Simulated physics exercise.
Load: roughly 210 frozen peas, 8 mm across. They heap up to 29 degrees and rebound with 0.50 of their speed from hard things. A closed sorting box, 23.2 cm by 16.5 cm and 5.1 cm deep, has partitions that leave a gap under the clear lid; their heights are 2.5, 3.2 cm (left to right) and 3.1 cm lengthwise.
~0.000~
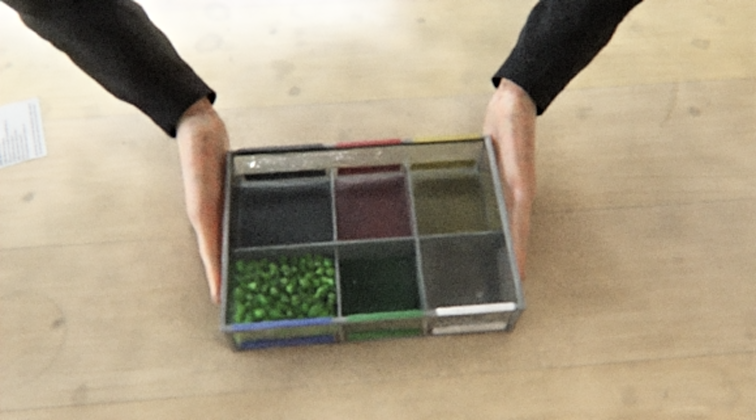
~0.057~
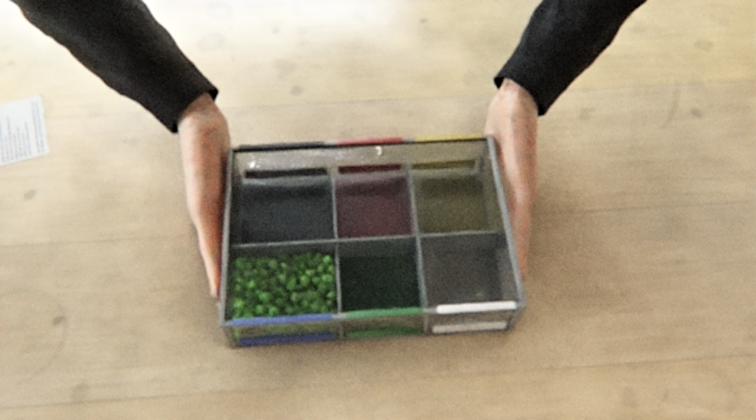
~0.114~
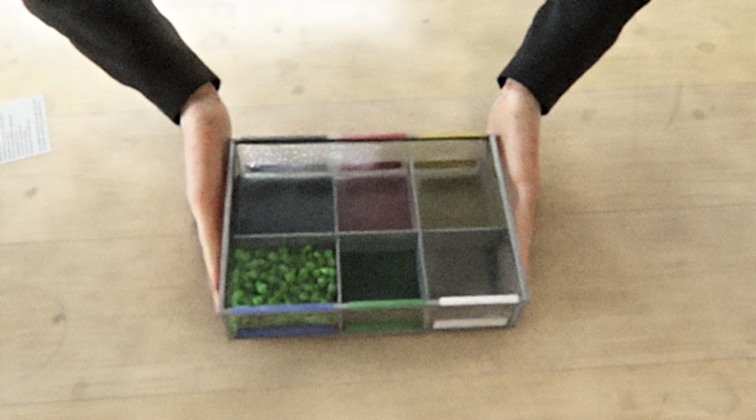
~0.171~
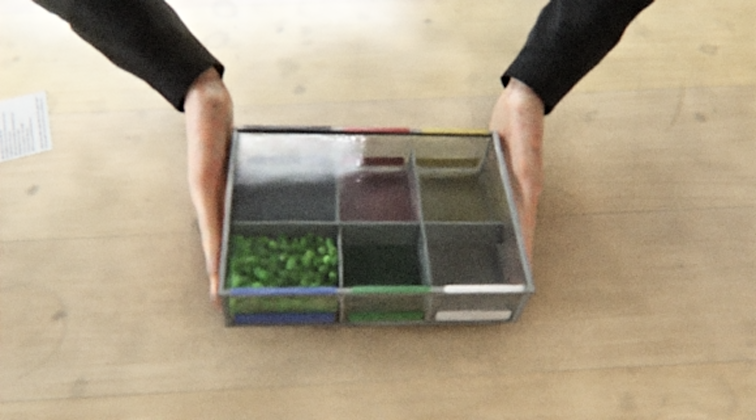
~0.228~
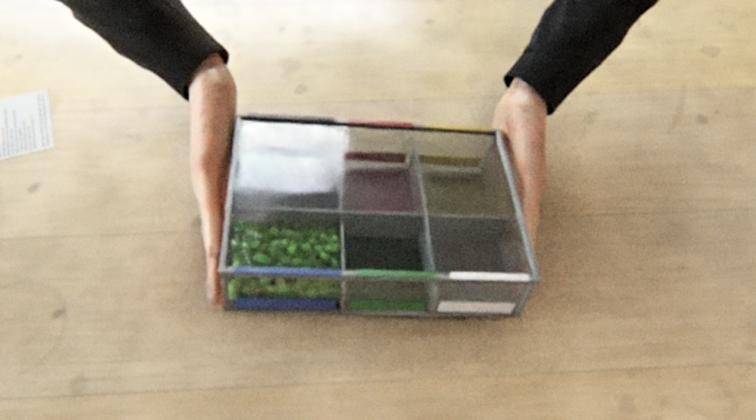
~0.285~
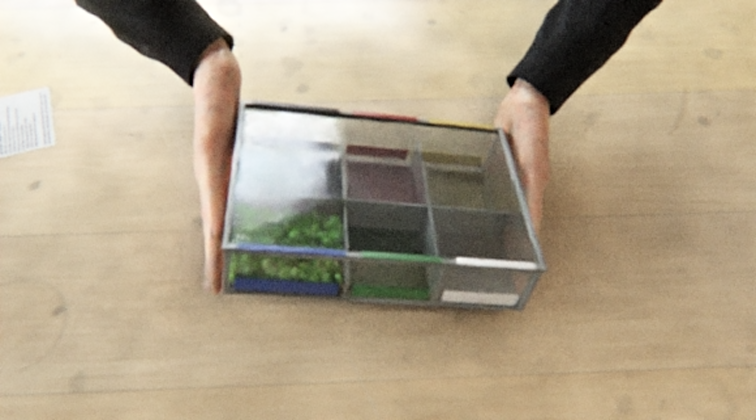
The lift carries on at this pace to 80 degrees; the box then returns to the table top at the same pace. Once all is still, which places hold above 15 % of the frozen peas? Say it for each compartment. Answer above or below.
Red above, blue above, green below, yellow above, white below, black below.
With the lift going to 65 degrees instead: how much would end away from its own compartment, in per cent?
About 30 per cent.
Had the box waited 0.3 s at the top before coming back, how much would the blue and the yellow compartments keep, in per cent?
In that case blue 30, yellow 45.
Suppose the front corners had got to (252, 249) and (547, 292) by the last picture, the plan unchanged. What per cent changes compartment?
Then about 75 per cent.
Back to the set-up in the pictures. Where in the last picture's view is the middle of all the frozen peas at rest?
Near (381, 206).
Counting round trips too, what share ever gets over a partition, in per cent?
Roughly 70 per cent.
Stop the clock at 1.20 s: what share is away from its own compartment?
About 30 per cent.
Then, at 1.20 s, tilt 79 degrees; red 15 %, blue 70 %, green 5 %, yellow 5 %, black 5 %.
Then, at 1.81 s, tilt 34 degrees; red 35 %, blue 30 %, green 10 %, yellow 25 %.
After 2.47 s, tilt 0 degrees; red 35 %, blue 30 %, green 10 %, yellow 25 %.
At rest (2.9 s), red 35 %, blue 30 %, green 10 %, yellow 25 %, white 0 %, black 0 %.
